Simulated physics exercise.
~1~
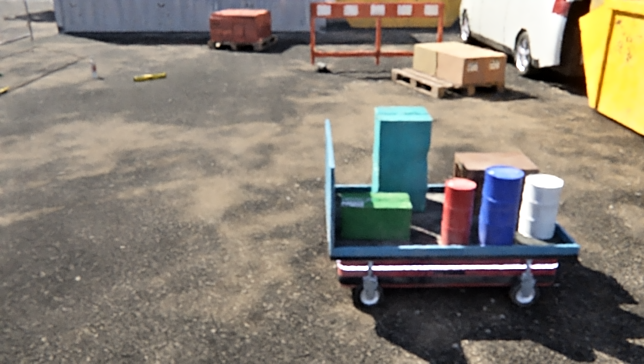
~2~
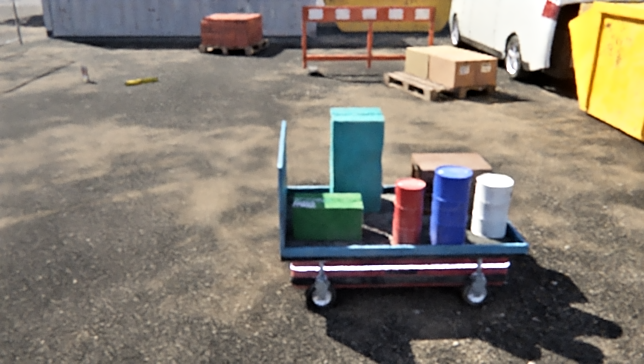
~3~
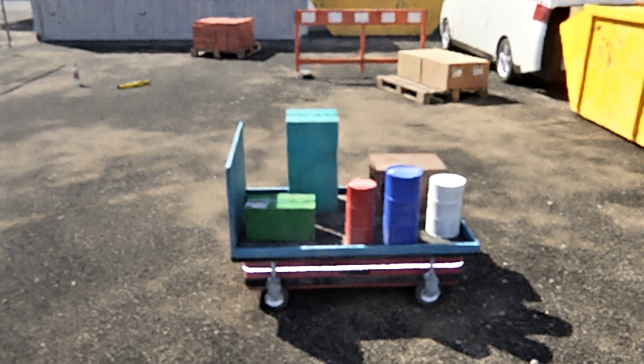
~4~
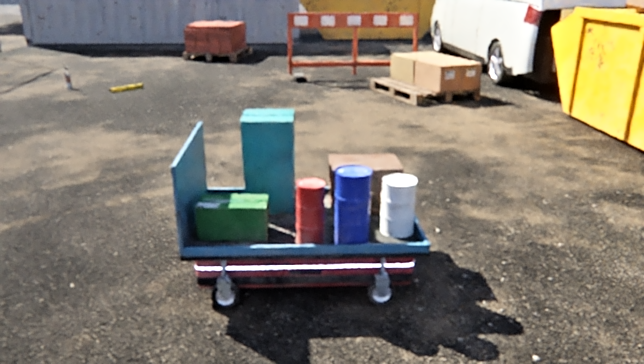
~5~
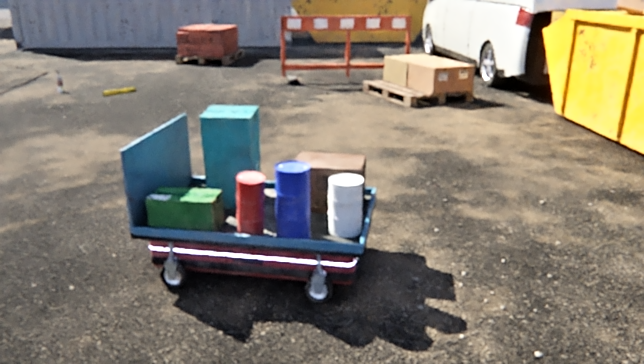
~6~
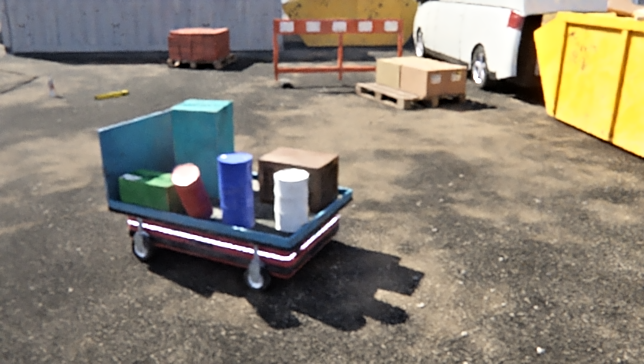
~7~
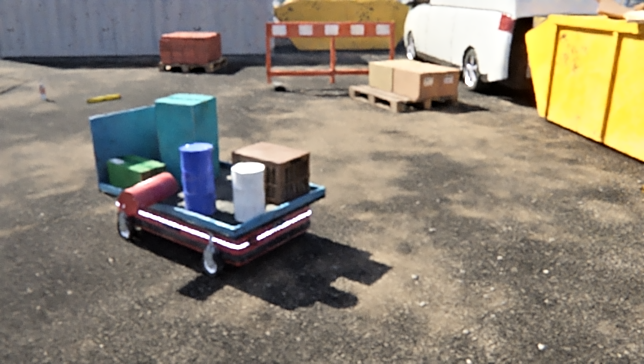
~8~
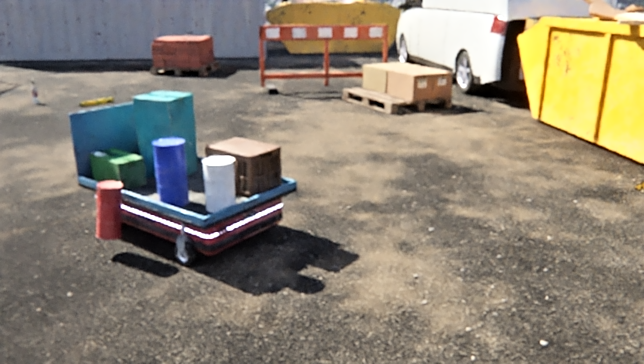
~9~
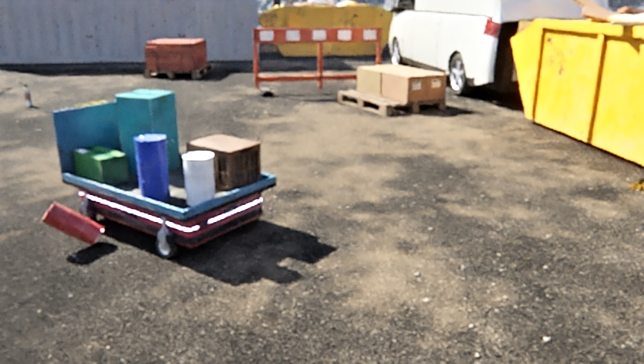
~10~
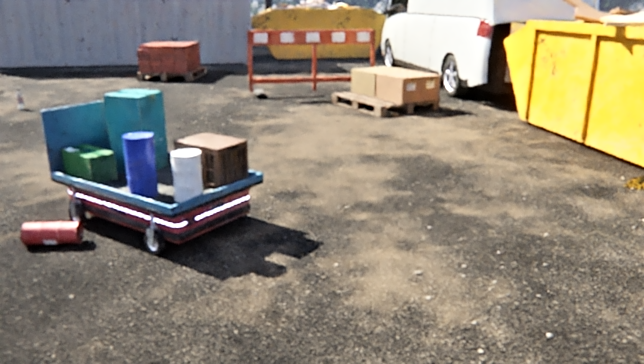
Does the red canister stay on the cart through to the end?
No, it tips over as the cart turns, goes over the near edge and ends up lying on the ground beside the cart.
